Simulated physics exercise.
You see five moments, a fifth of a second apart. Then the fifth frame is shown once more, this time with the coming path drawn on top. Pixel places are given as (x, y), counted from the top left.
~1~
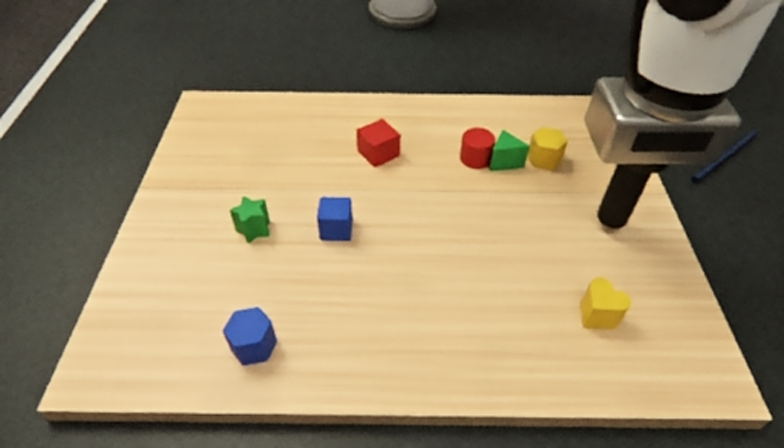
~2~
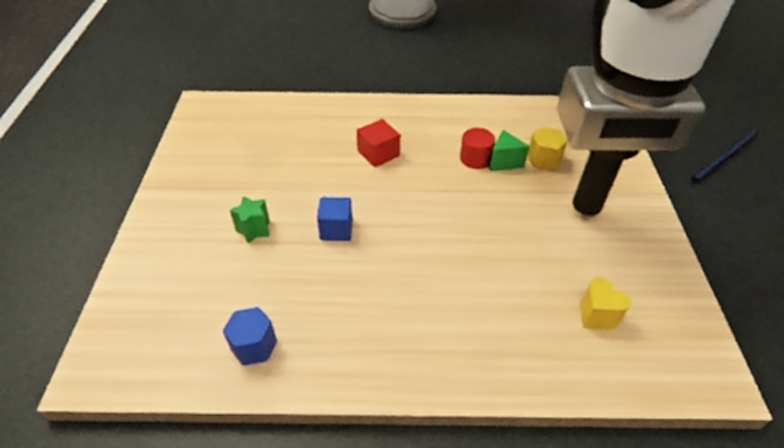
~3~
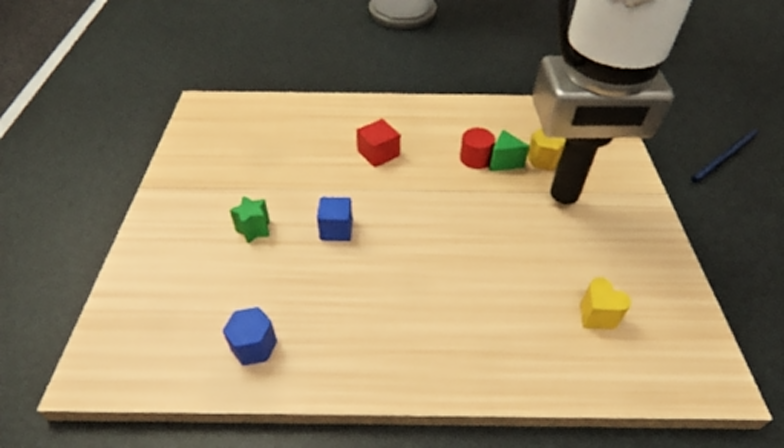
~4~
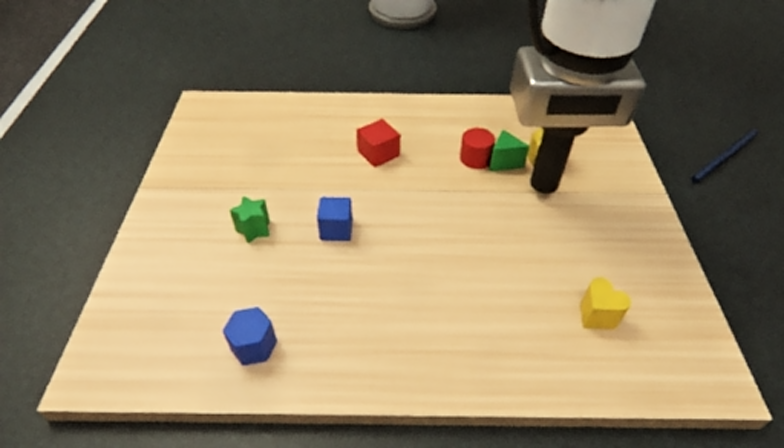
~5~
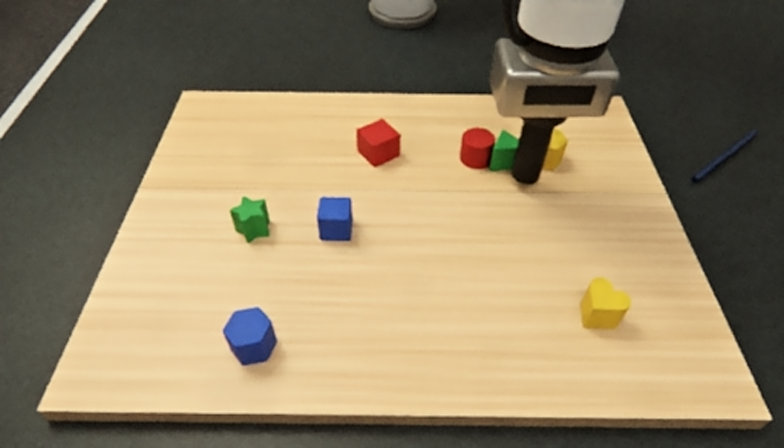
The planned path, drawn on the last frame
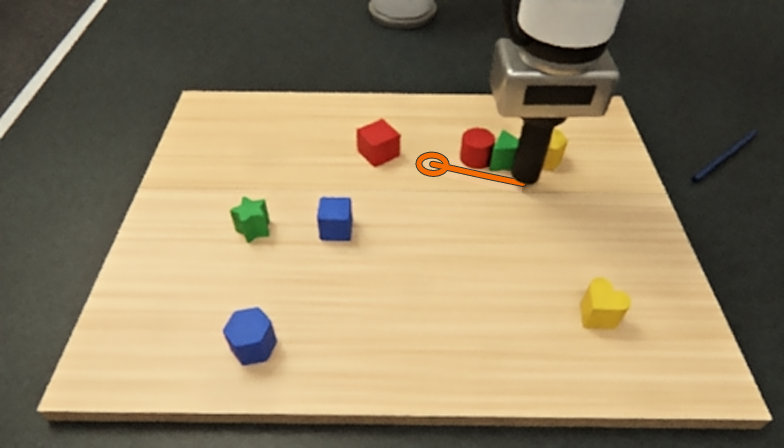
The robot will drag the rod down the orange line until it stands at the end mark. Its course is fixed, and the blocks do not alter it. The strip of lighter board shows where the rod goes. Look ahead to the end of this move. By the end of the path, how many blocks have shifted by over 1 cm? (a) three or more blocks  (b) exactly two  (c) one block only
c: One block only.
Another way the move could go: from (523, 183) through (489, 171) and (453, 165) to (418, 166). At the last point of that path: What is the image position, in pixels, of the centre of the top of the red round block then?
Pixel (457, 125).
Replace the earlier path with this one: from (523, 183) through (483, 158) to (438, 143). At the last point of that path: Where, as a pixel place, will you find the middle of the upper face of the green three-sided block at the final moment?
When the path ends, it will be at (497, 121).
Drawn move, from (523, 183) to (433, 164).
The first path, step by step. One third of the way, rod at (493, 168); nothing pushed yet.
Two thirds of the way, rod at (463, 162); red round block at (470, 130).
At the end, rod at (433, 155); red round block at (470, 130); green three-sided block still.
